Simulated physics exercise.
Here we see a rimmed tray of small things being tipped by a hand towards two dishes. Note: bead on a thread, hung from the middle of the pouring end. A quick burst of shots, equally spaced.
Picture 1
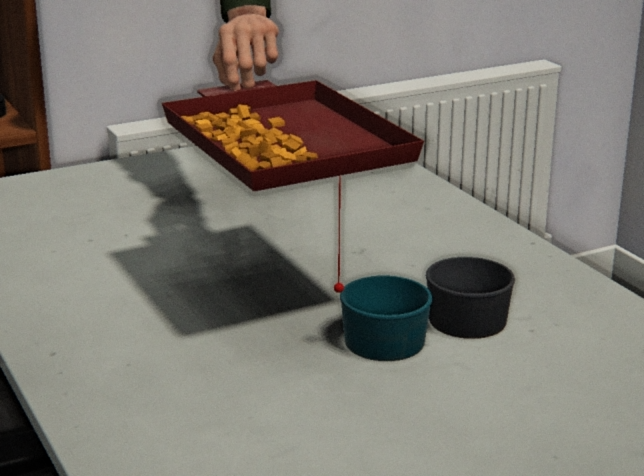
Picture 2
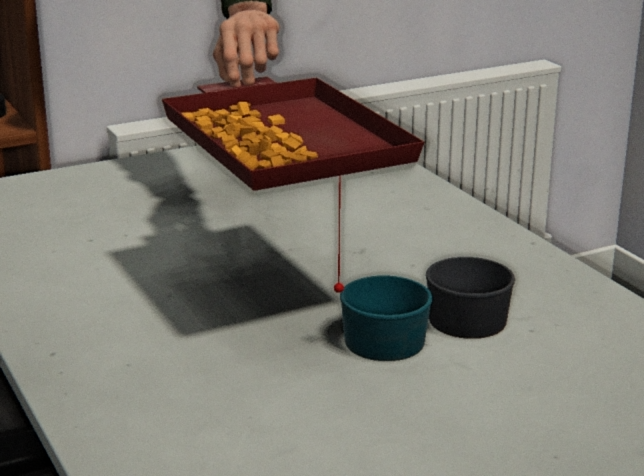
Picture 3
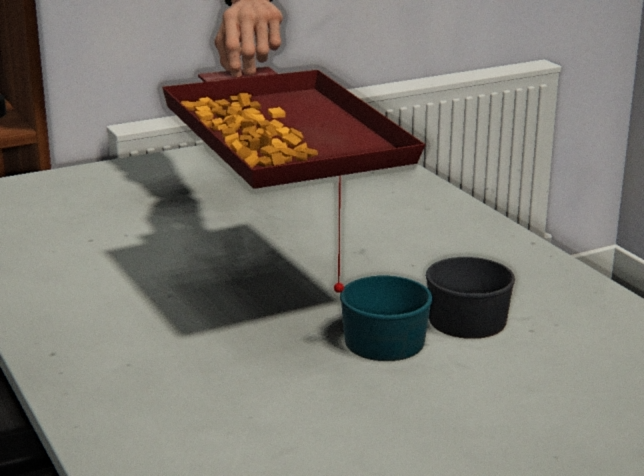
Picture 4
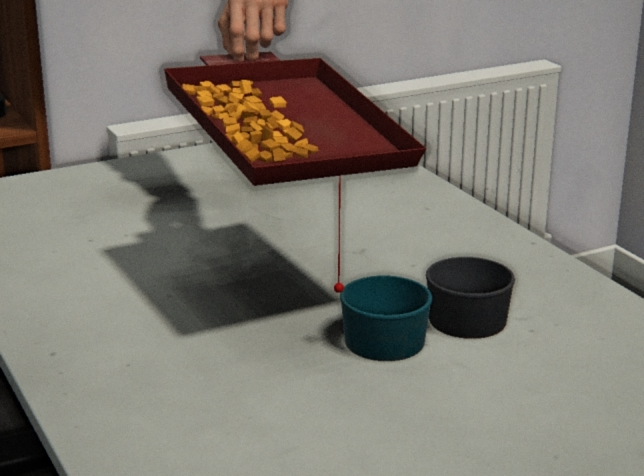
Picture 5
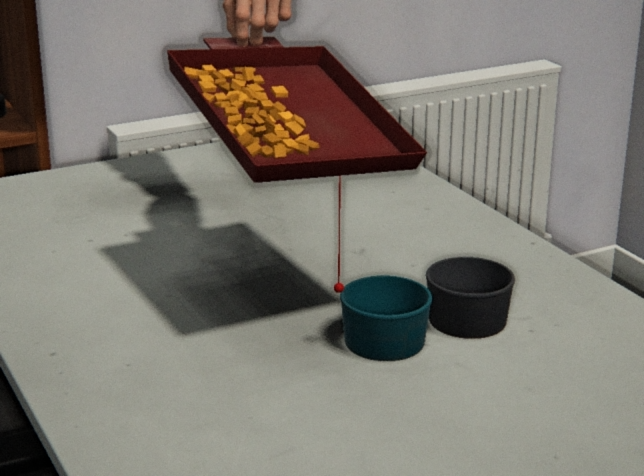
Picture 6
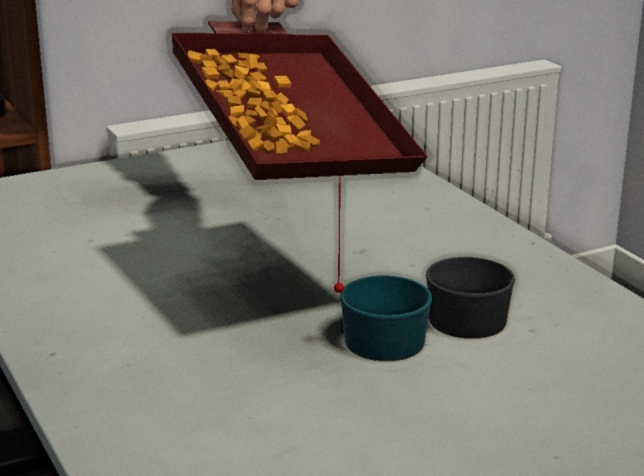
In this clip, a hand holds a dark red tray of small orange-yellow pieces above a table with a teal dish and a dark grey dish, then gradually raises its back edge, steepening the tray while the pieces stay bunched toward the left.
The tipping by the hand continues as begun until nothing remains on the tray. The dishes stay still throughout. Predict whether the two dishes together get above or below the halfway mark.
Above.
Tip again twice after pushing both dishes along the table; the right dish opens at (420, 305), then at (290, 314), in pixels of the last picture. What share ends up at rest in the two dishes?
Roughly 60% first, roughly 0% second.
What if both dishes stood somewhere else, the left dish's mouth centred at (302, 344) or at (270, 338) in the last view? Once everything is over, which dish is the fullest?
First try, the rightmost dish; second try, the rightmost dish.
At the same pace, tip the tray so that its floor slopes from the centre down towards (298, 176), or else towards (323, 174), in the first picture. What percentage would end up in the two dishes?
I'd expect around 0 in a hundred first and around 0 in a hundred second.
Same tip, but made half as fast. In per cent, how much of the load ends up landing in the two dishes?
Roughly 70 percent.
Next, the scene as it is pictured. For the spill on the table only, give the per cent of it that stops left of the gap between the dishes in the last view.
Close to 40 in a hundred.
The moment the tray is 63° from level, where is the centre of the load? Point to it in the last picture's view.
Near (361, 147).
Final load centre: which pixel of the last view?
Centre at rest, last view: Approx. (402, 338).
Shortly afterwards, tray tipped steeply; the whole lot on the tray.
Next, tray tipped past a quarter turn; near two thirds on the tray; a little in the left dish; a little in the right dish; a little outside both.
Some moments later, tray tipped past a quarter turn; near two thirds in the left dish; a little in the right dish; near a third outside both.
In the end, tray tipped past a quarter turn; near two thirds in the left dish; a little in the right dish; near a third outside both.
